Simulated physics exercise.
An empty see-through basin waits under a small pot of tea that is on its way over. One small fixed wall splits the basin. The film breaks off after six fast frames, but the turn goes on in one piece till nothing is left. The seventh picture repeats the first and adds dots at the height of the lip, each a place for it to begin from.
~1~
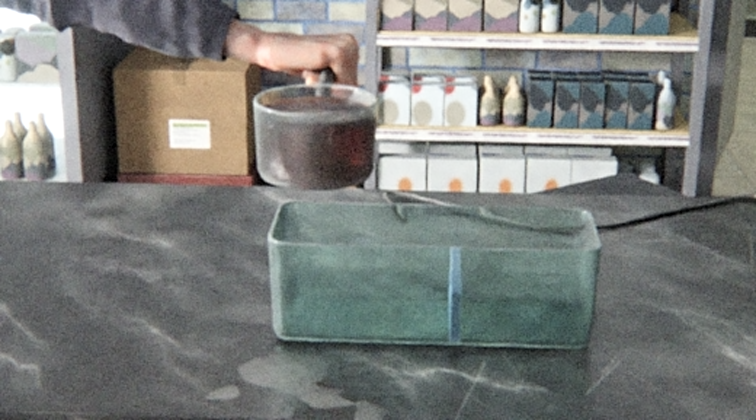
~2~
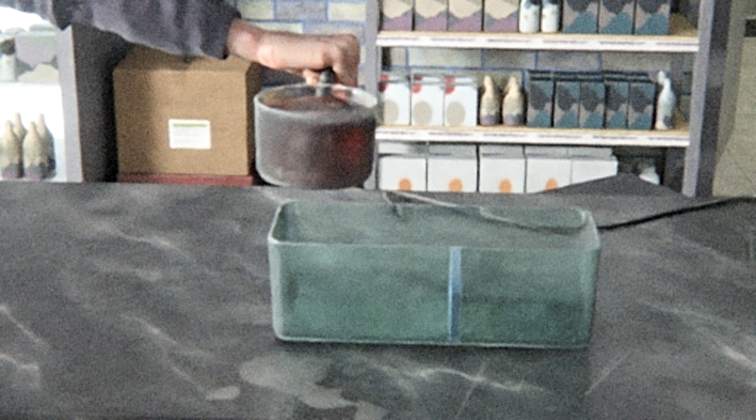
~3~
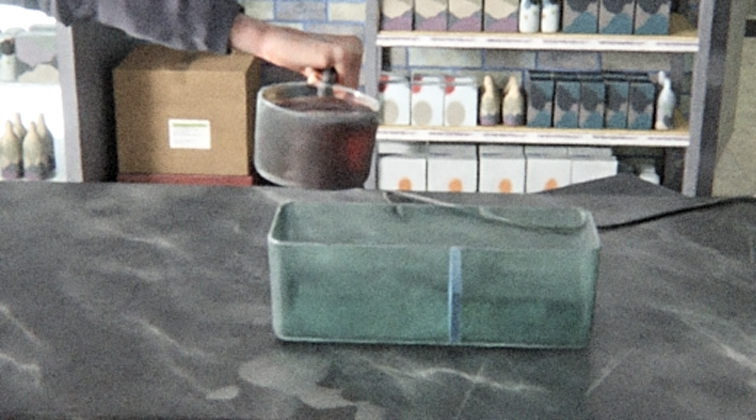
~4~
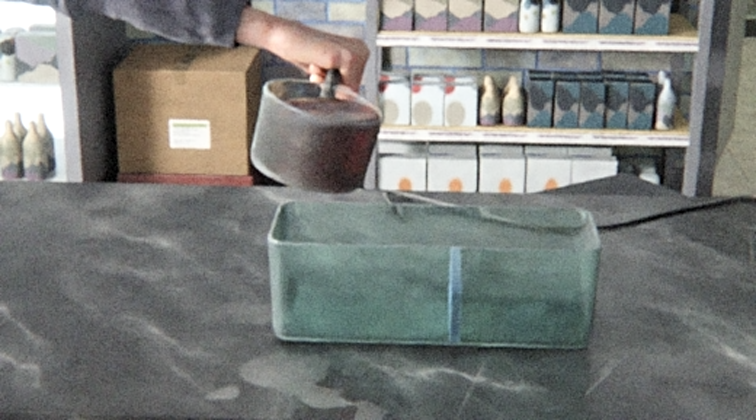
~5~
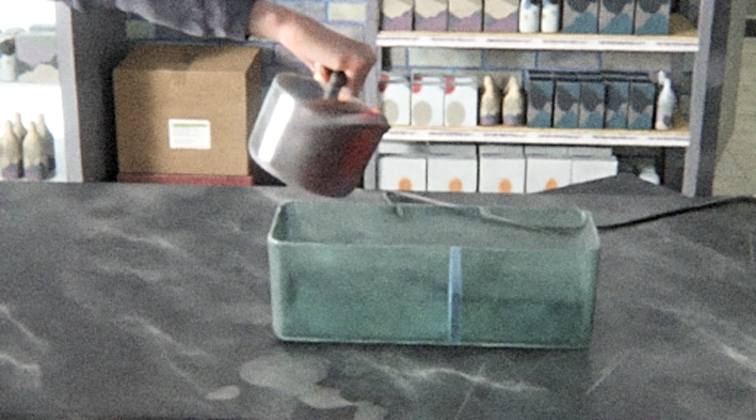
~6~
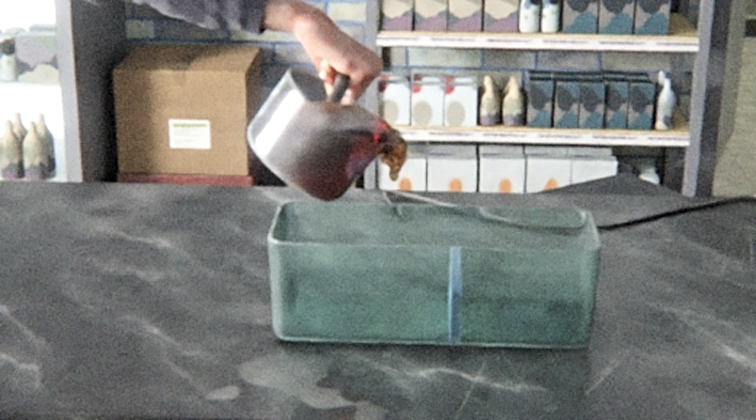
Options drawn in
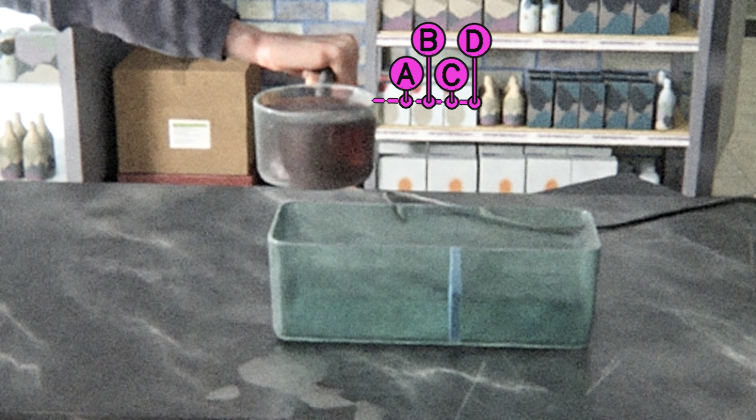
Hand tilting a small pot of dark tea rightward above an empty clear basin, the liquid starting to spill over its lip.
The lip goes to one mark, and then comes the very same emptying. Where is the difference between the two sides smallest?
Dot A.
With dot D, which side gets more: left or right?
The right one.
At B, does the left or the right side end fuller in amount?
The right side.
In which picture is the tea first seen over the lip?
In picture 5.
On the marked copy, A at (406, 101); B at (428, 101); C at (451, 102); D at (474, 102).
For dot A, about 51 % ends left of the wall and 48 % right of it.
For dot B, about 28 % ends left of the wall and 71 % right of it.
For dot C, about 15 % ends left of the wall and 85 % right of it.
For dot D, about 2 % ends left of the wall and 98 % right of it.
